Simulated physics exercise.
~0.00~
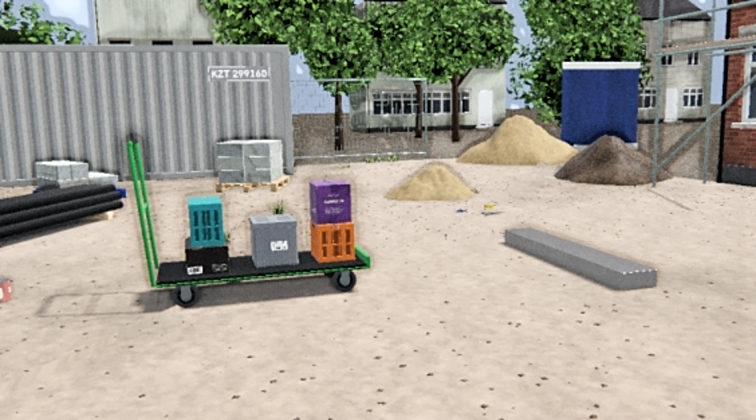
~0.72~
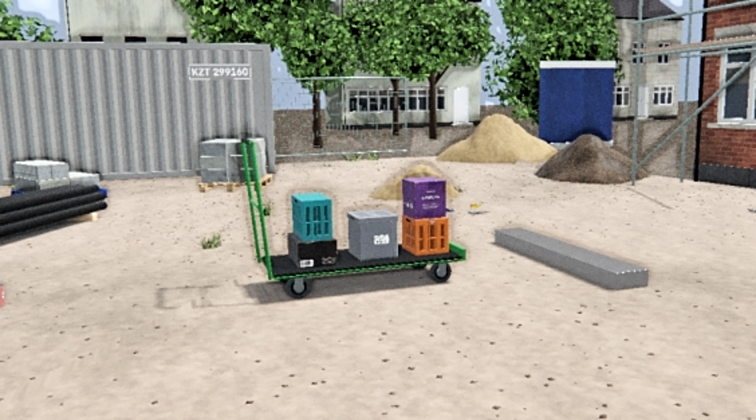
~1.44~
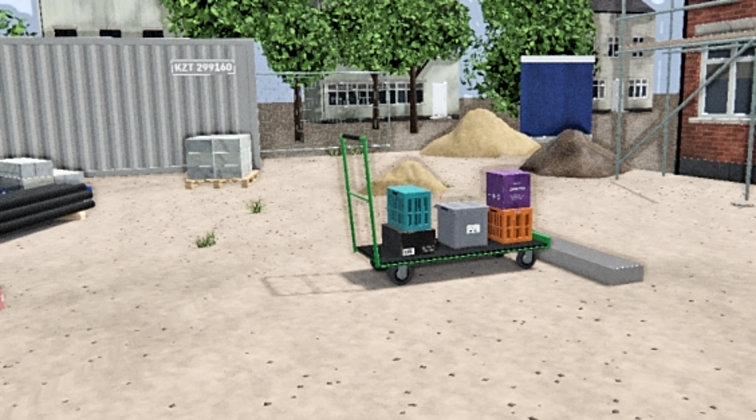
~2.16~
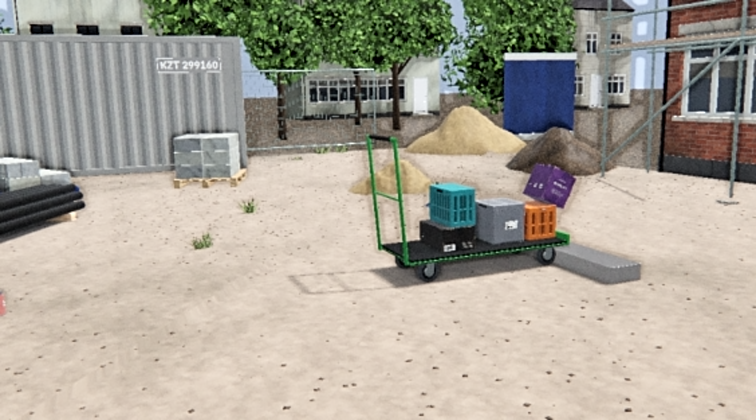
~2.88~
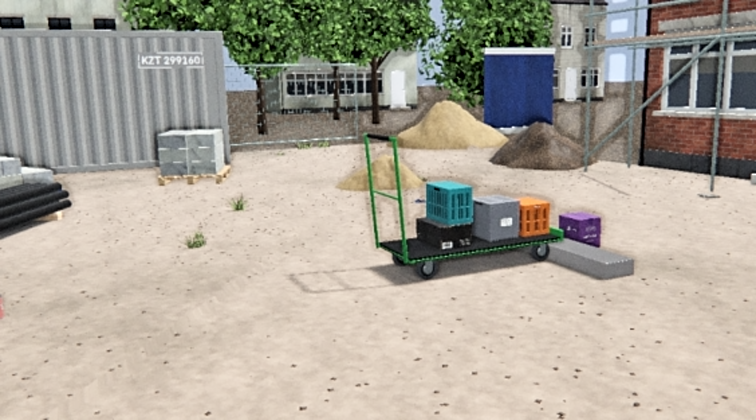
A green goods trolley rolls to the right across a sandy building site, carrying a teal crate on a black parcel, a grey tote in the middle, and a purple carton on an orange crate at the front. Ahead of it lies a low grey kerb. The trolley reaches the kerb and stops, and the purple carton tips forward off the orange crate. It tumbles over the front edge and ends upside down beyond the deck, by the kerb. The teal crate, black parcel, grey tote and orange crate all remain upright aboard the trolley.
